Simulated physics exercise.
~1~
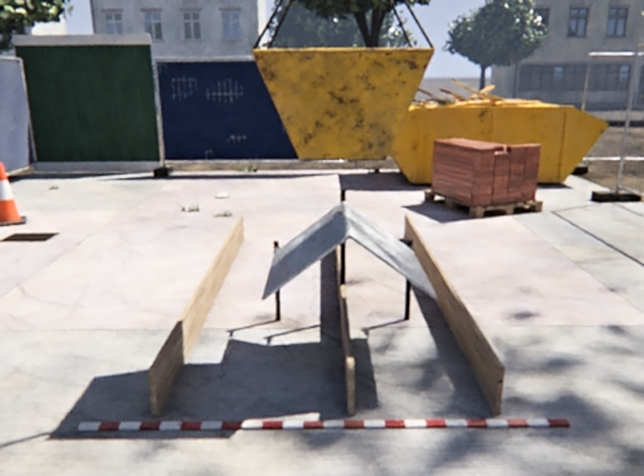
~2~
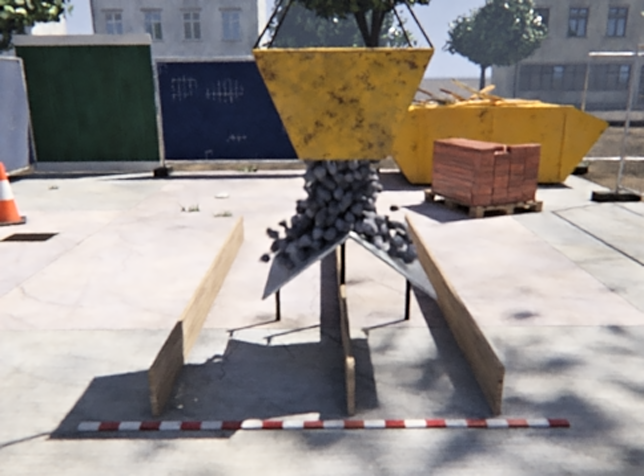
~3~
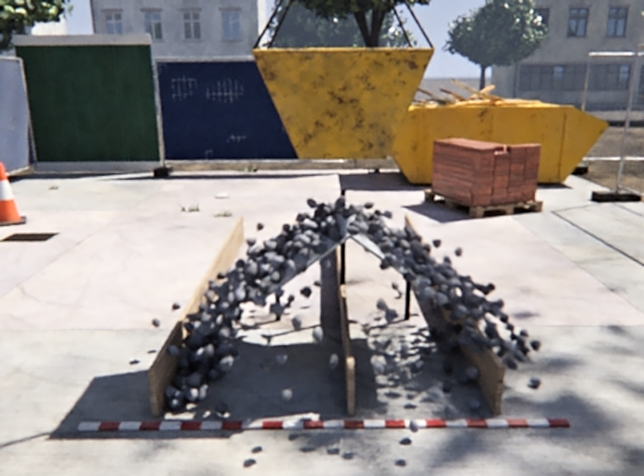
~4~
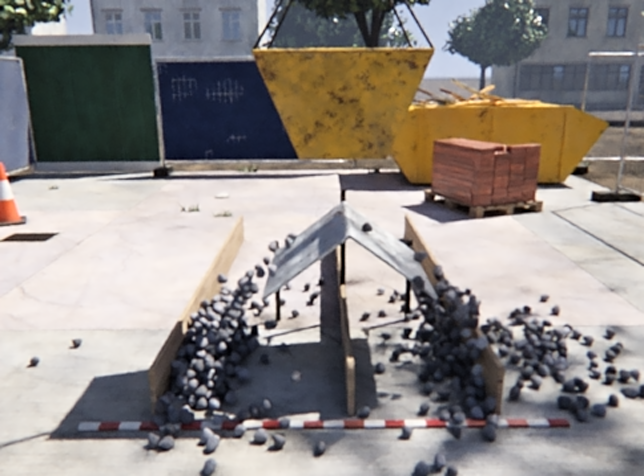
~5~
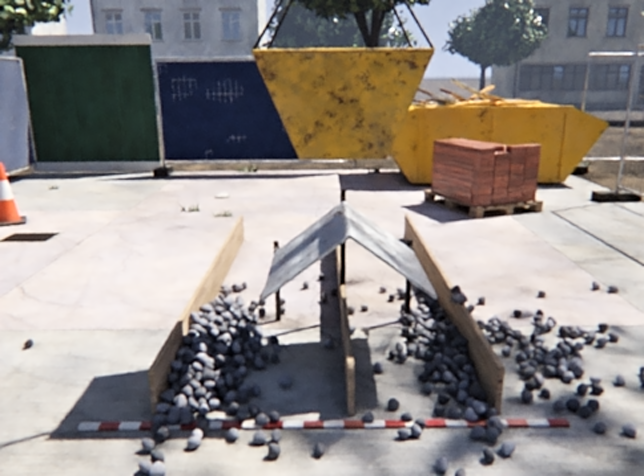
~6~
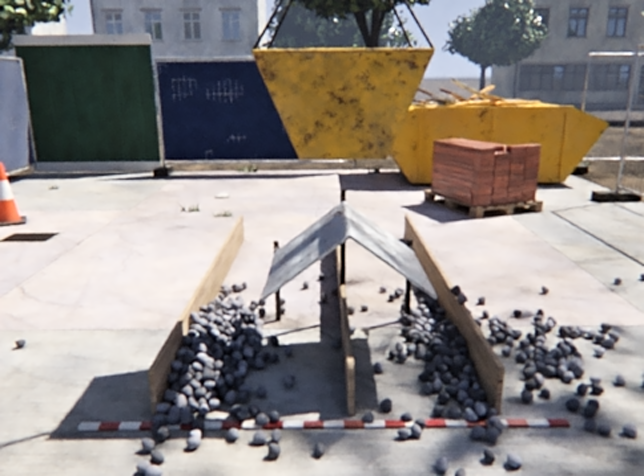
In a paved yard, dark rounded stones poured from a hanging yellow skip onto a peaked steel sheet and slid down both sides; more than half settled in the left bay, fewer in the right, and some lay scattered beyond the right plank.
